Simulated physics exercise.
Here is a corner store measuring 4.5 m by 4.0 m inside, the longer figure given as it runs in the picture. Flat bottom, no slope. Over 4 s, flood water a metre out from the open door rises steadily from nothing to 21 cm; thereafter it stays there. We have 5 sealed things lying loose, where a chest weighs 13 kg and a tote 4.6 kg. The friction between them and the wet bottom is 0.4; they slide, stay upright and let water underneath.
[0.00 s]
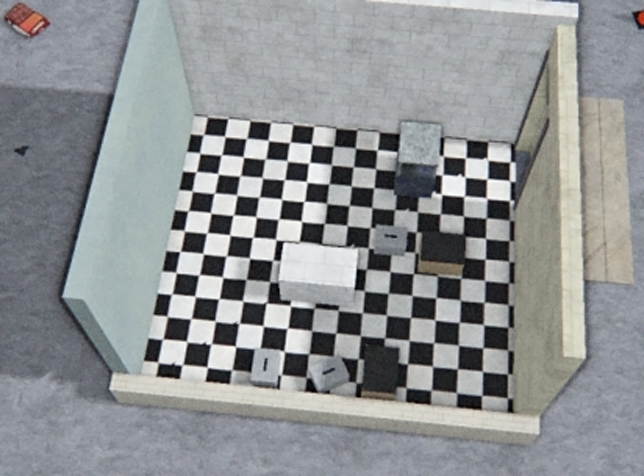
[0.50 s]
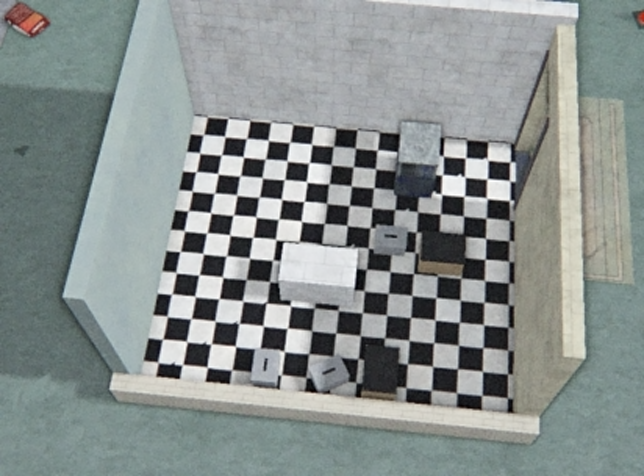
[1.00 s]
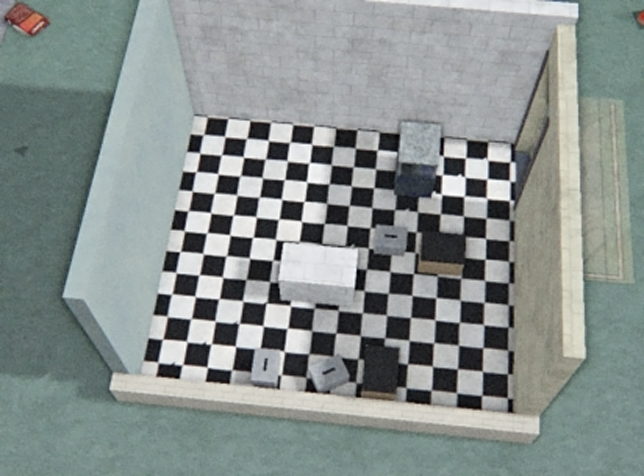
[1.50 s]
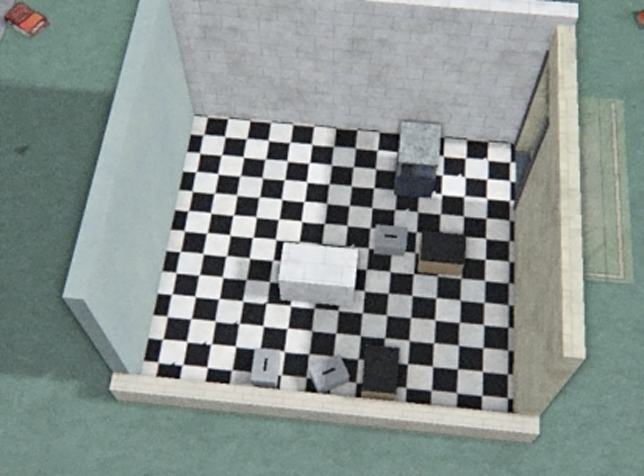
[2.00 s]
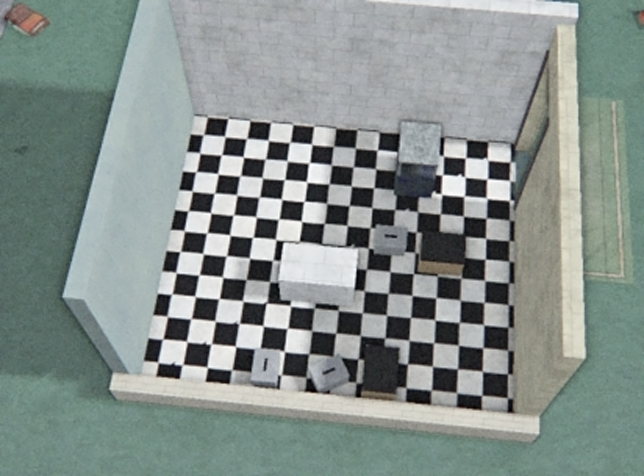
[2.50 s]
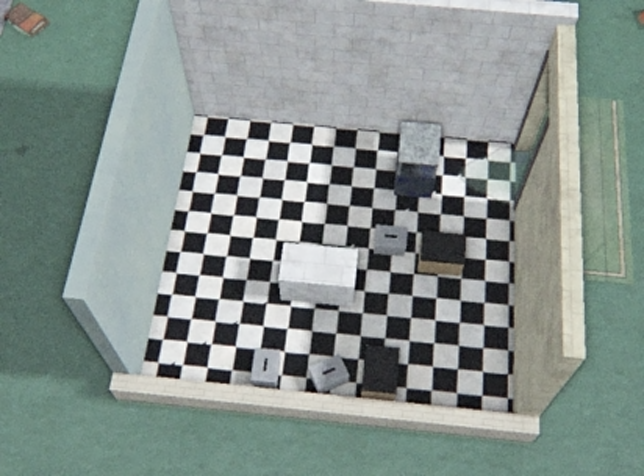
We see a roofless room with a black-and-white checkered floor and several boxes that stay still, as the grey ground outside turns green with water, which then begins to show on the floor by the right-hand doorway.
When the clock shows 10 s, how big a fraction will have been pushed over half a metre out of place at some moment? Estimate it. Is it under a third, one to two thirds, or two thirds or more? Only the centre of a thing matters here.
Some of them shift that far, a third to two thirds.
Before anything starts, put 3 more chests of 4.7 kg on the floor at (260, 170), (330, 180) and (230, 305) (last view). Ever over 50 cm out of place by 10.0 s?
Above the limit, then above the limit, then inside the limit.
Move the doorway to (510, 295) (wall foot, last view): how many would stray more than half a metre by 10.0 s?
The answer then is 5.
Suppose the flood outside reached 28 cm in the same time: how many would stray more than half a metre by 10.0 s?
Count: 4.
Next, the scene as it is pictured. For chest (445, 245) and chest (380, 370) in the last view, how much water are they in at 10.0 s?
Depth approx. 4 cm / 4 cm.
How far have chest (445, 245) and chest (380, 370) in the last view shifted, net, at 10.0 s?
80 cm, 0 cm.
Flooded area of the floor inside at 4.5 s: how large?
About 4.0 m2.
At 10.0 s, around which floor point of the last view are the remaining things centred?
Centred roughly on (319, 332).
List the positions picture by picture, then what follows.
In the first picture, a chest at (381, 368) rests on the ground; a chest at (444, 247) rests on the ground; water covers 0.0 m2; 0 of 5 have shifted.
In the second picture, a chest at (381, 368) rests on the ground; a chest at (444, 247) rests on the ground; water covers 0.0 m2; 0 of 5 have shifted.
In the third picture, a chest at (381, 368), on the bottom; a chest at (444, 247) rests on the ground; water covers 0.0 m2; 0 of 5 have shifted.
In the fourth picture, a chest at (381, 368) rests on the ground; a chest at (444, 247) rests on the ground; water covers 0.0 m2; 0 of 5 have shifted.
In the fifth picture, a chest at (381, 368), on the bottom; a chest at (444, 247) rests on the ground; water covers 0.0 m2; 0 of 5 have shifted.
In the sixth picture, a chest at (381, 368) rests on the ground; a chest at (444, 247) rests on the ground; 0.4 m2 under water; 0 of 5 have shifted.
After 3.5 s 0 of 5 are over 50 cm from their spots; 0 afloat.
After 4.5 s 0 of 5 are over 50 cm from their spots; 0 afloat.
After 7.0 s 1 of 5 are over 50 cm from their spots; 0 afloat.
After 10.0 s 3 of 5 are over 50 cm from their spots, and 3 have been at some point; 3 afloat.
